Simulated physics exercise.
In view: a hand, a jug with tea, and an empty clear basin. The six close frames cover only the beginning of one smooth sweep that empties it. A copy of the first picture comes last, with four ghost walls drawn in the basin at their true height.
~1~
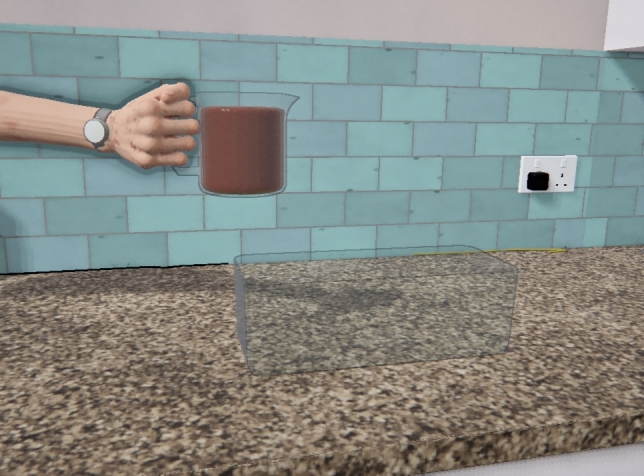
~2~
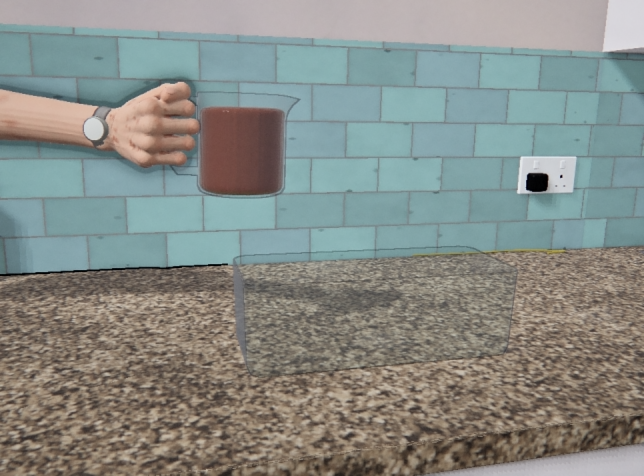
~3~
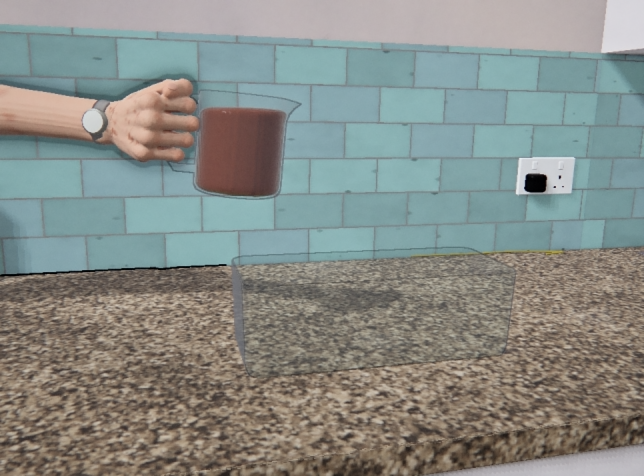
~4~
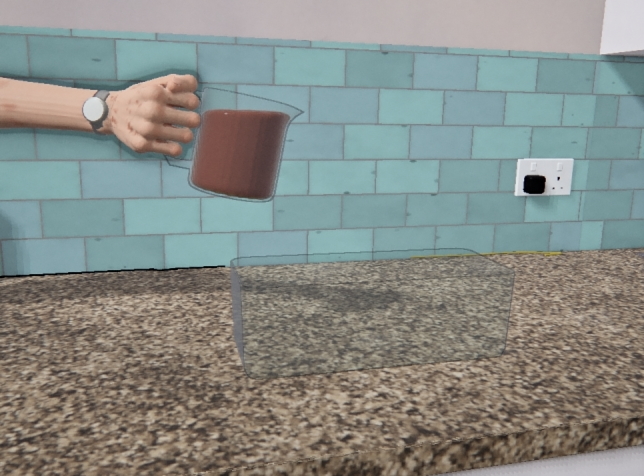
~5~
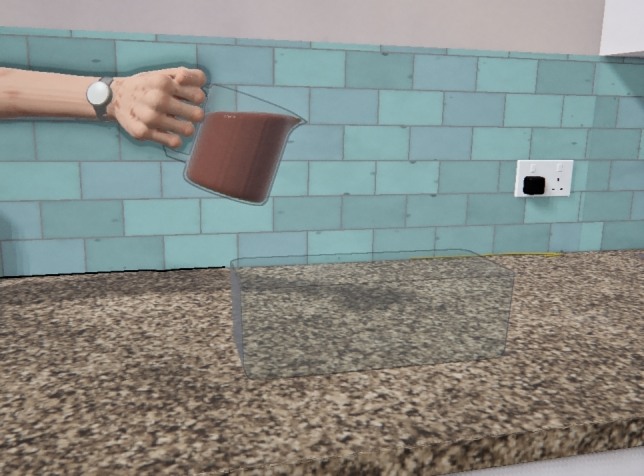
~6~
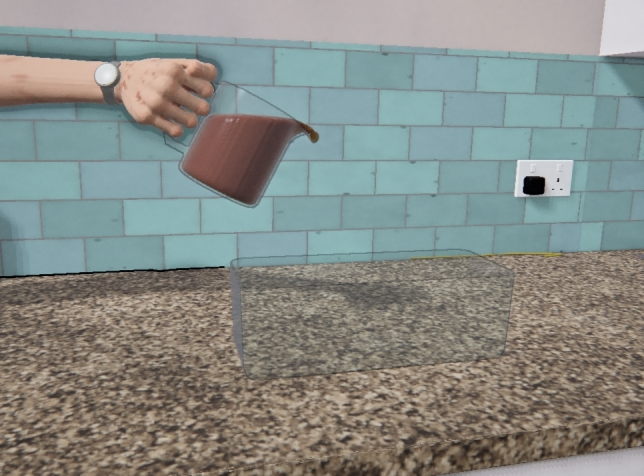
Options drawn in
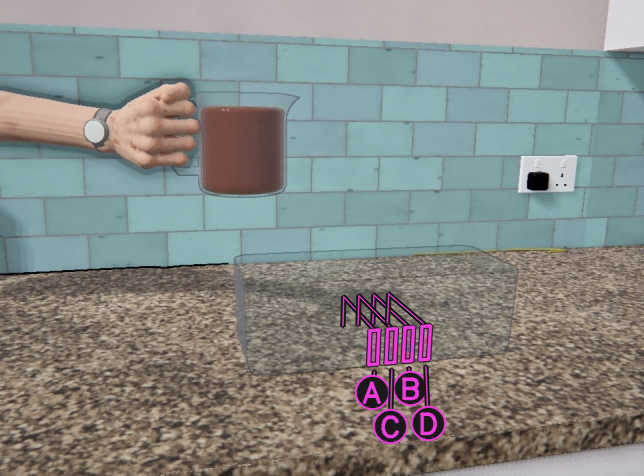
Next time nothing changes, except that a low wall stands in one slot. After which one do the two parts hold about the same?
A is best.
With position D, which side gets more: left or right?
The left one.
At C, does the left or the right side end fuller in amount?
More ends on the left.
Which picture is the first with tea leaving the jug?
In picture 6.
On the marked copy, A at (374, 371); B at (409, 367); C at (391, 369); D at (425, 366).
Choosing A, about 47 % ends left of the wall and 51 % right of it.
Choosing B, about 93 % ends left of the wall and 4 % right of it; 3 % is lost outside.
Choosing C, about 84 % ends left of the wall and 12 % right of it; 3 % is lost outside.
Choosing D, about 94 % ends left of the wall and 4 % right of it.
